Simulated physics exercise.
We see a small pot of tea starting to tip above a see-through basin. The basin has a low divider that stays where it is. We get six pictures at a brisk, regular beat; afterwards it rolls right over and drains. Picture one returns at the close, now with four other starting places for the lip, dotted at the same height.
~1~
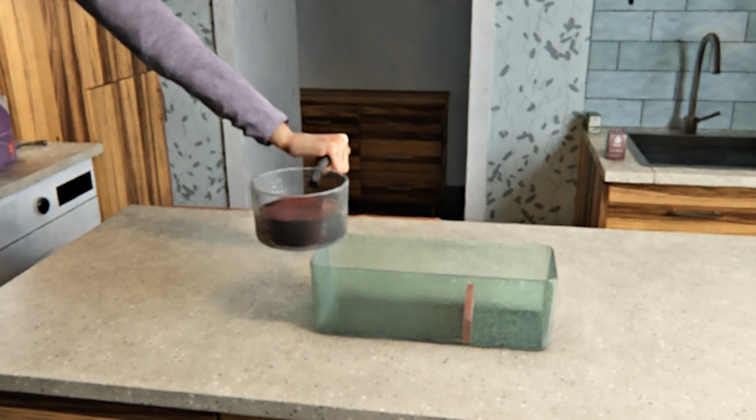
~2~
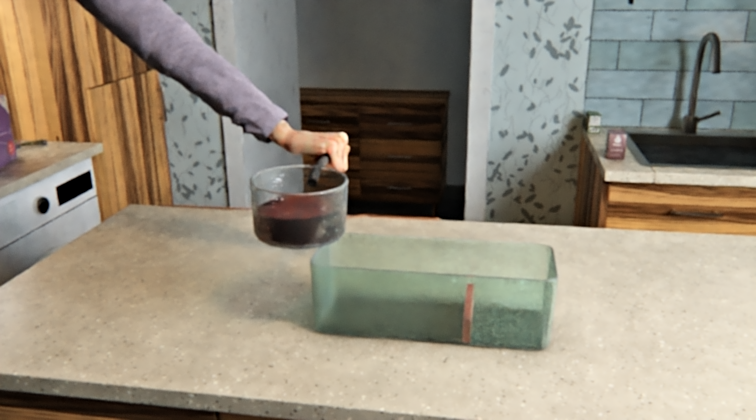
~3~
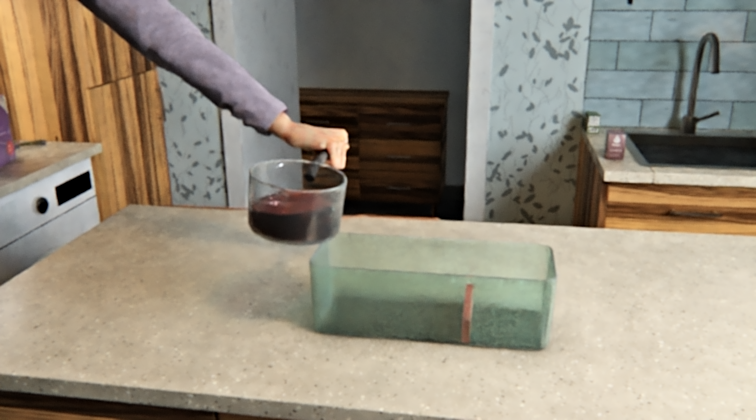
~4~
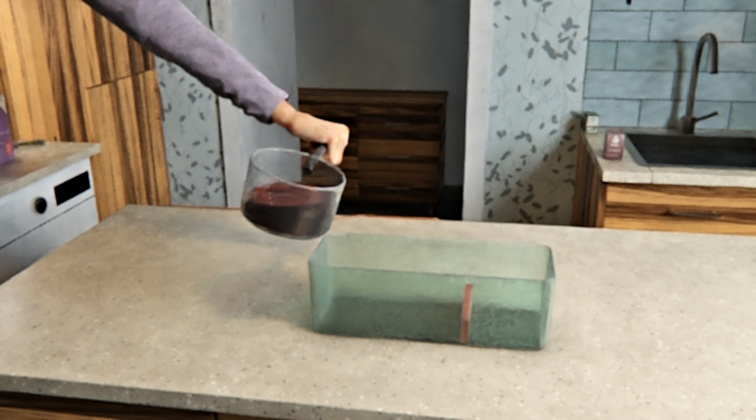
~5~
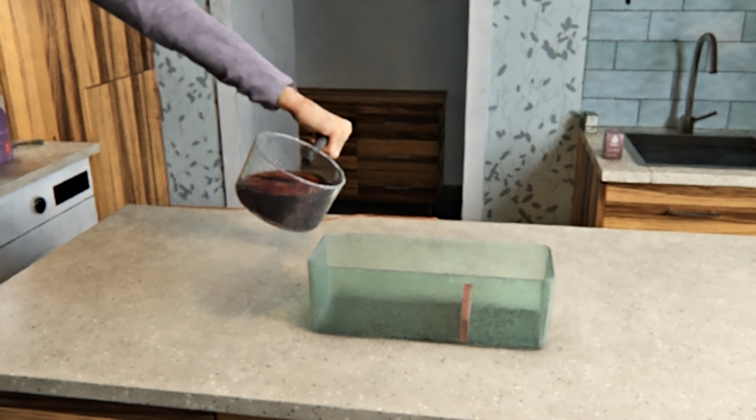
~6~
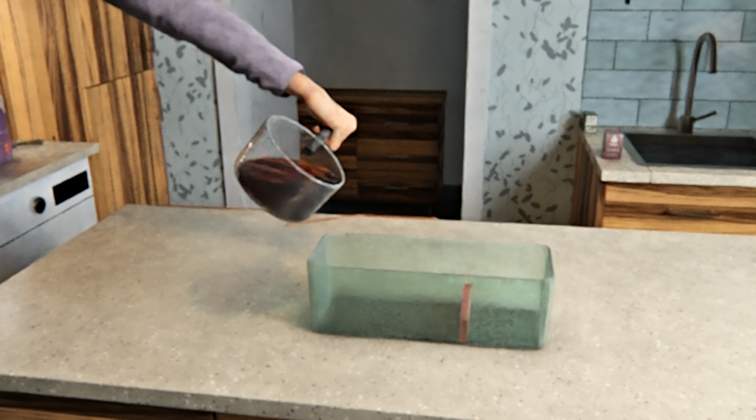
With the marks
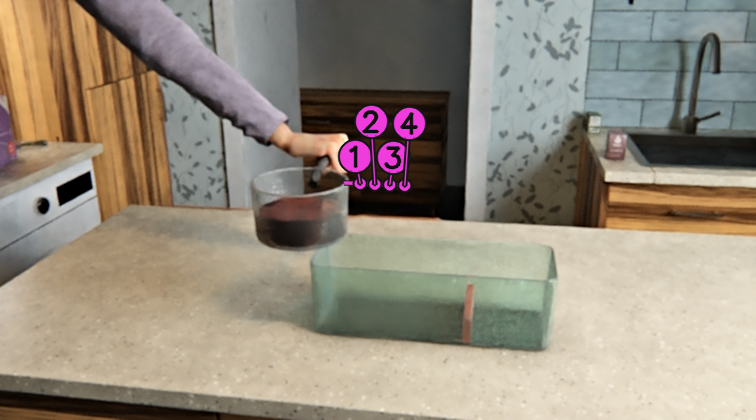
A hand in a purple sleeve held a small glass pot of dark tea above a see-through greenish basin on a counter, then steadily tilted it to the right, with nothing leaving the pot.
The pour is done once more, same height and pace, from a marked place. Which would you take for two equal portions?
Use dot 4.
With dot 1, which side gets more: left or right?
The left side.
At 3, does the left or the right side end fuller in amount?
More ends on the left.
On the marked copy, 1 at (360, 183); 2 at (374, 184); 3 at (389, 184); 4 at (404, 185).
Choosing 1, about 88 % ends left of the wall and 10 % right of it; 3 % is lost outside.
Choosing 2, about 92 % ends left of the wall and 6 % right of it.
Choosing 3, about 83 % ends left of the wall and 15 % right of it.
Choosing 4, about 47 % ends left of the wall and 51 % right of it.
